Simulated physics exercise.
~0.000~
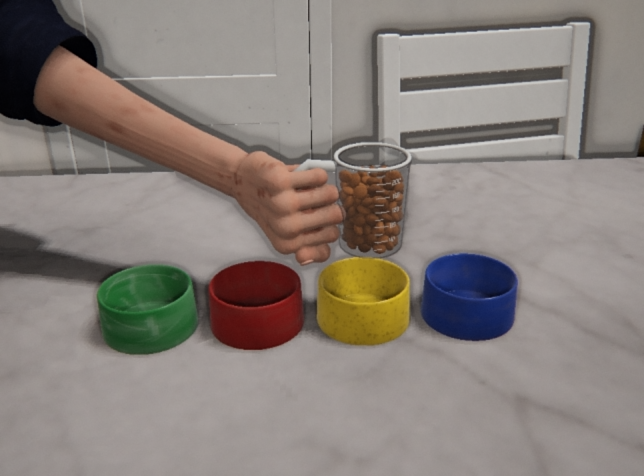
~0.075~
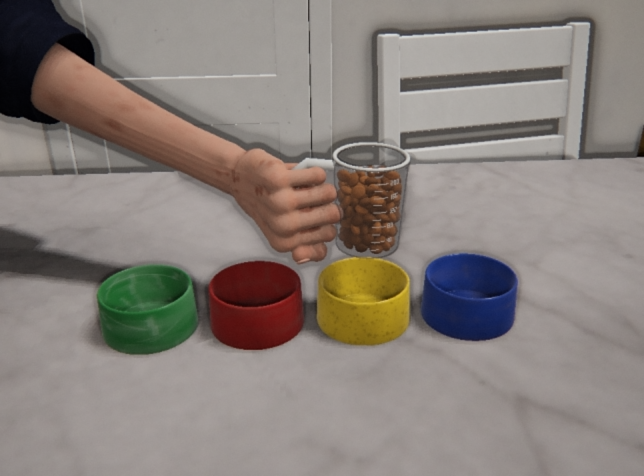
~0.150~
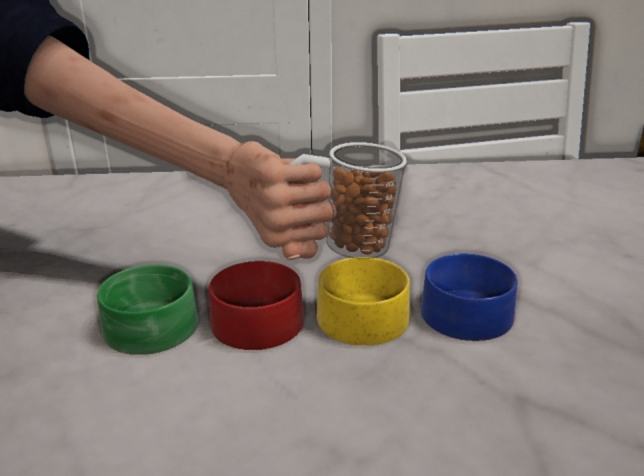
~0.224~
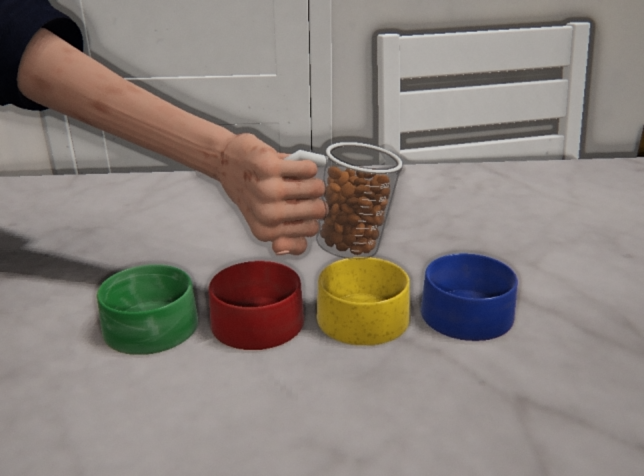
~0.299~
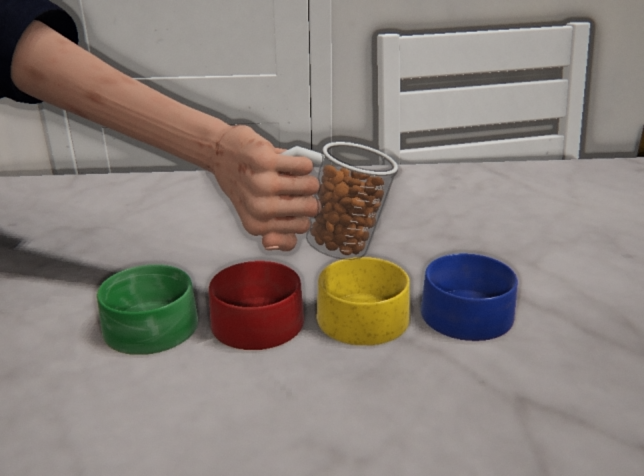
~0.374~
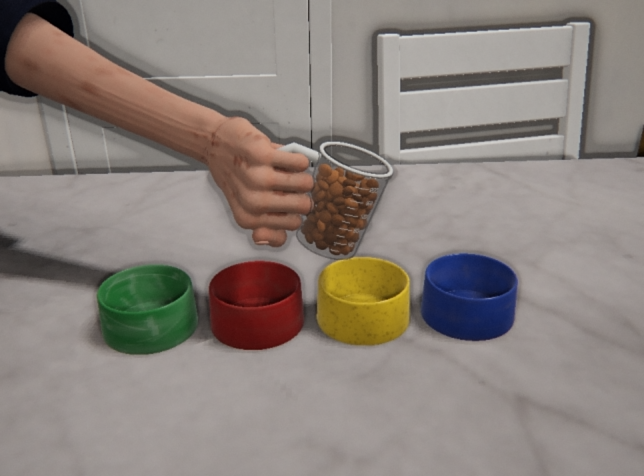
A hand tilts a clear cup of brown pieces rightward while moving it slightly left.
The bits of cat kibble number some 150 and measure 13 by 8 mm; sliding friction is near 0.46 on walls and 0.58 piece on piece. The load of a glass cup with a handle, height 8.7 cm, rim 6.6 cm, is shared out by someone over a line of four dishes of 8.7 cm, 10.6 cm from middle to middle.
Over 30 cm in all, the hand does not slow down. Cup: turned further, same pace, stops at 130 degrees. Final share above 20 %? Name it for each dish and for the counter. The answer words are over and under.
Red dish: Over. Blue dish: Under. Green dish: Under. Yellow dish: Under. Counter: Over.
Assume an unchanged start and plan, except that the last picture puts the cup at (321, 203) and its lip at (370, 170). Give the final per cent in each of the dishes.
Red 0, blue 0, green 70, yellow 0.
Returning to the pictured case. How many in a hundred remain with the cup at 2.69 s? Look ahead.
0 per cent.
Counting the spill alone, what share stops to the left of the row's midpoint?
100 %.
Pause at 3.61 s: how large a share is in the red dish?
Some 70 in a hundred by then.
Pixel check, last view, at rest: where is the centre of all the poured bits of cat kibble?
Est. centre at rest: (241, 310) px.
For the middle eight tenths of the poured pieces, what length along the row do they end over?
Roughly 8 cm of the row.
After 1.76 s, tilt 100 degrees; cup holds 100 %.
After 2.69 s, tilt 130 degrees; cup holds 0 %, red 70 %.
After 3.61 s, tilt 130 degrees; cup holds 0 %, red 70 %.
In the end, at 3.9 s, red 70 %, blue 0 %, green 0 %, yellow 0 %, counter 30 %.
